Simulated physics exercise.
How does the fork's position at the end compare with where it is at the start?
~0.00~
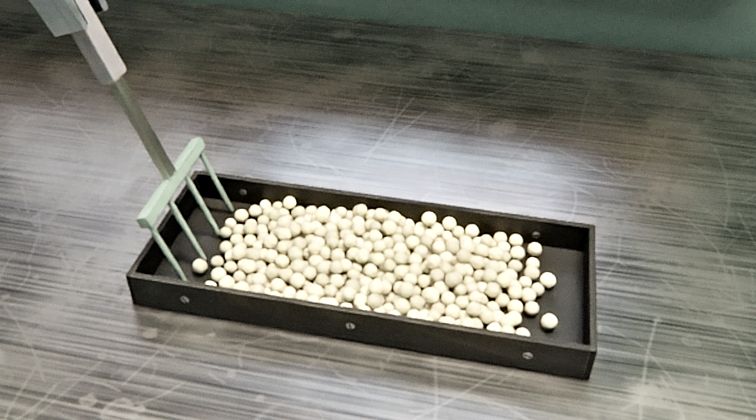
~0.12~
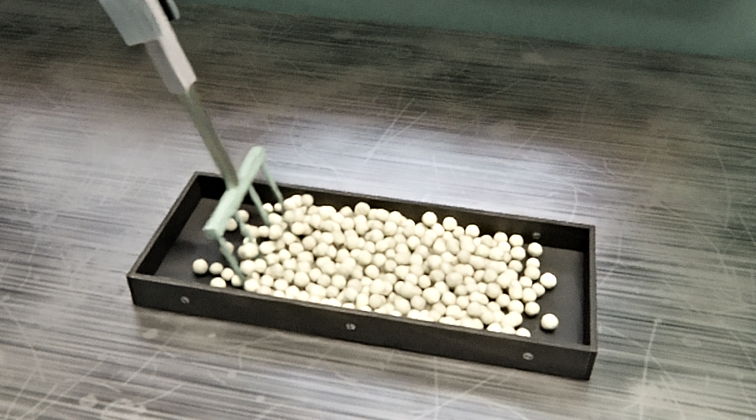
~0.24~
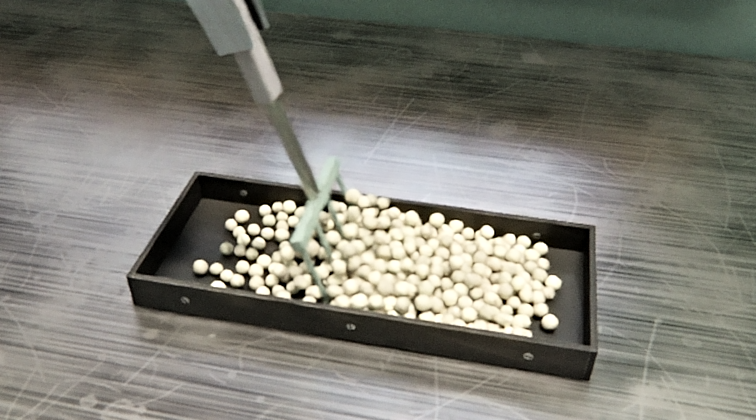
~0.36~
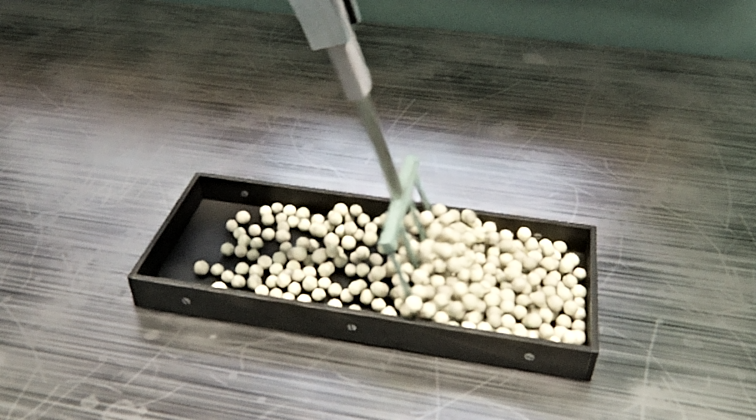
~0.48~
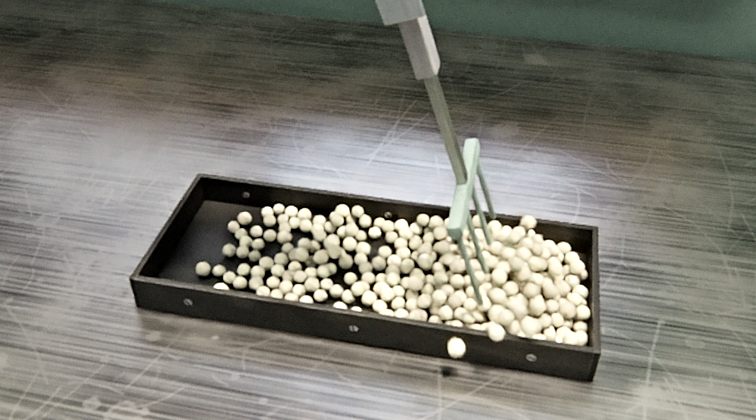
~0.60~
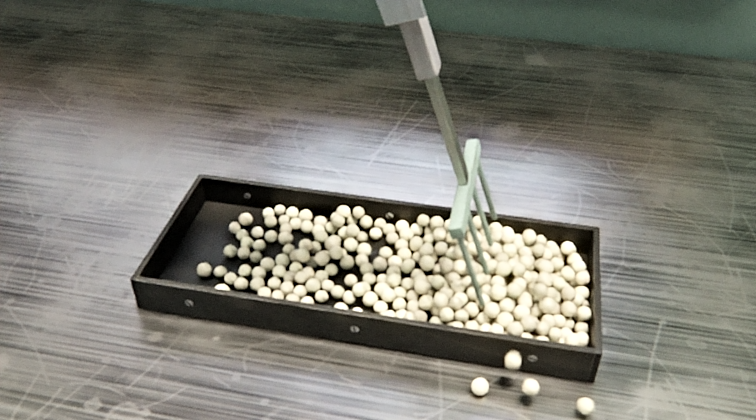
At the start the fork is at the left end of the tray. By the end it is well over to the right, among the beads heaped toward the right end.
